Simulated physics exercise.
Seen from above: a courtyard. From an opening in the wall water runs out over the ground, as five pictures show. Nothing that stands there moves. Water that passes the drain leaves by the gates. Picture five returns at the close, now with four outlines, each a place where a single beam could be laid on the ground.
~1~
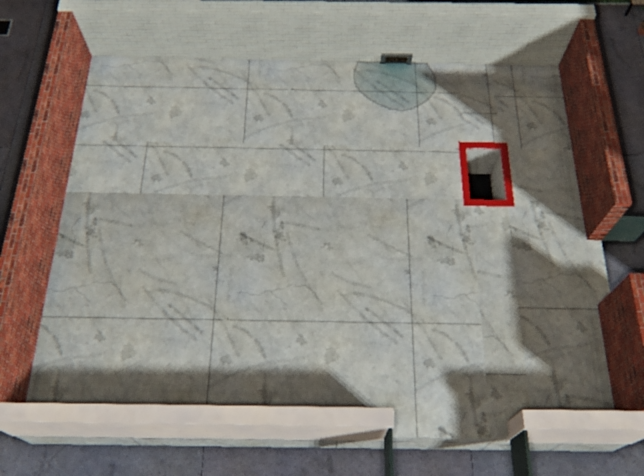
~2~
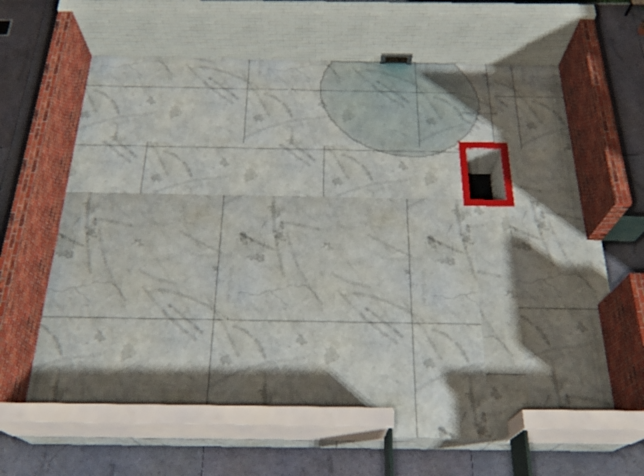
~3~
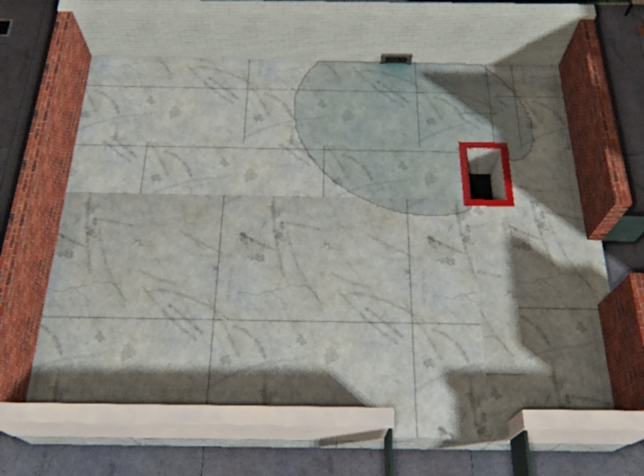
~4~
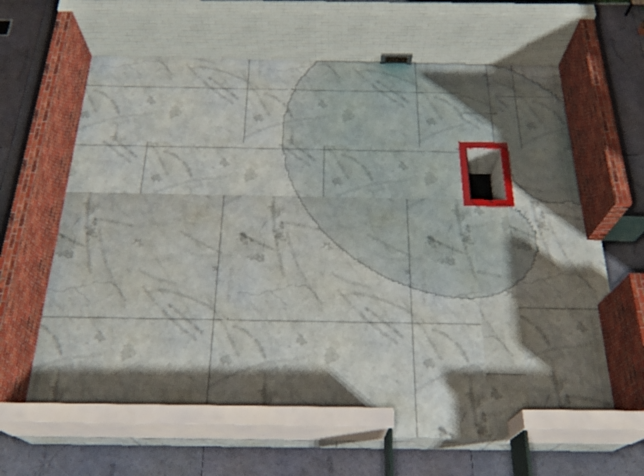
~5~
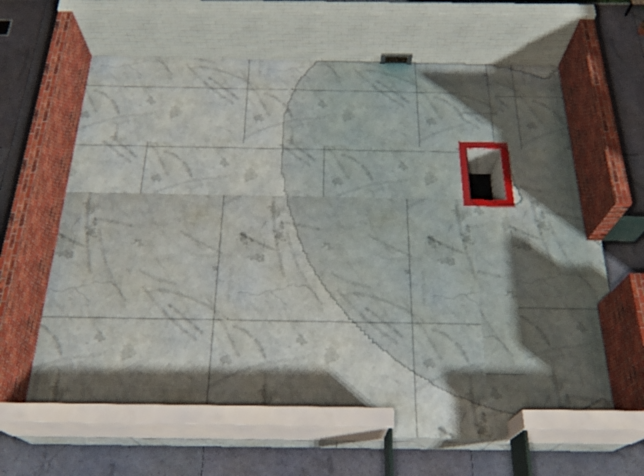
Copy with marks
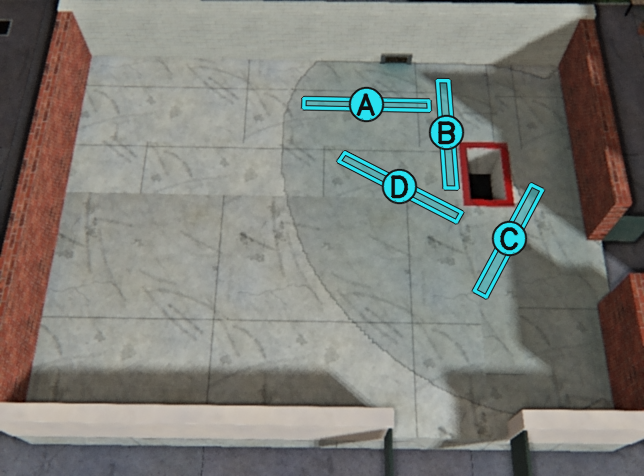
In a walled yard, water spreads from the back wall around a red-rimmed pit toward the front.
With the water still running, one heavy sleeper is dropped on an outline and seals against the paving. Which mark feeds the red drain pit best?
Use place D.
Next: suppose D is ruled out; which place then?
C it is.
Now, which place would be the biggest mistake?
It is B.
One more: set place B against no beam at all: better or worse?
Place B is worse.
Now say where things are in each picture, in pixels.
The first picture shows outfall at (396, 59); red drain pit at (486, 174); open gate at (592, 272); open gate at (448, 421); 2 % of the ground under water, visible out to (400, 104); red drain pit still dry.
In the second picture, 8 % of the ground under water, visible out to (420, 151); red drain pit still dry.
In the third picture, 17 % of the ground under water, visible out to (445, 208); red drain pit taking water.
In the fourth picture, 28 % of the ground under water, visible out to (489, 287); red drain pit taking water.
In the fifth picture, 44 % of the ground under water, visible out to (607, 373); red drain pit taking water.
In cyan, A from (303, 103) to (429, 105); B from (451, 188) to (443, 80); C from (480, 293) to (536, 187); D from (341, 156) to (458, 217).
With A, about 10 % of the stream goes into the red drain pit, about 89 % out by the gates.
With B, next to none of the stream goes into the red drain pit, about 99 % out by the gates.
With C, about 40 % of the stream goes into the red drain pit, about 60 % out by the gates.
With D, about 57 % of the stream goes into the red drain pit, about 42 % out by the gates.
